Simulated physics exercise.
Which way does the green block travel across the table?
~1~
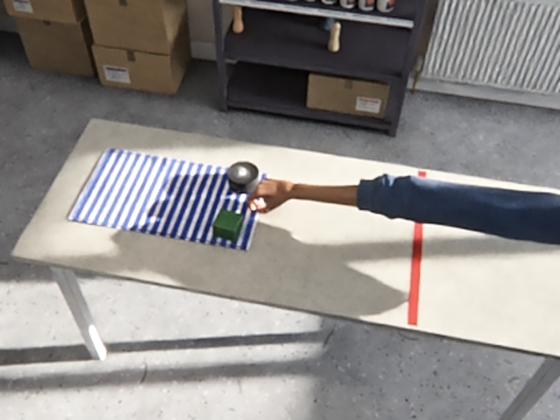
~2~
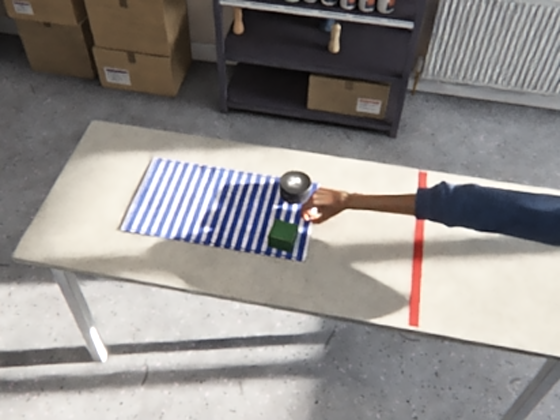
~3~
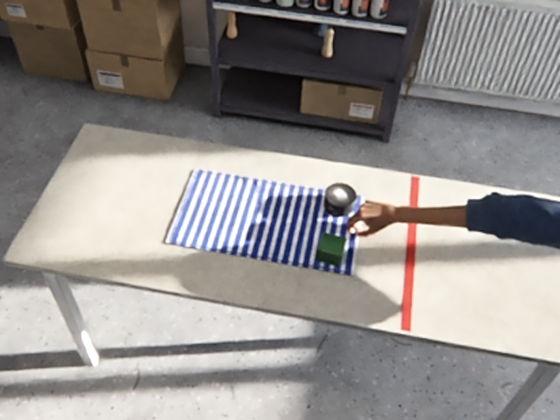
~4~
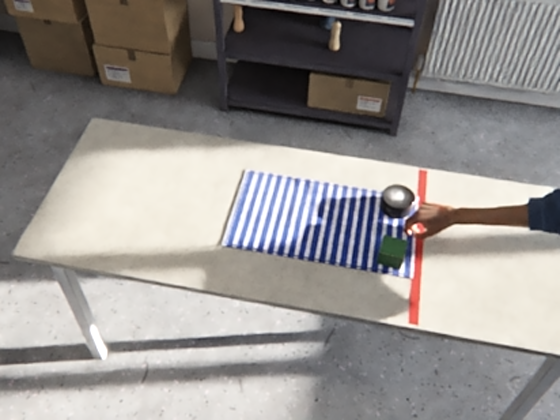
The green block moves to the right, riding on the striped cloth as the hand draws it toward the red tape.
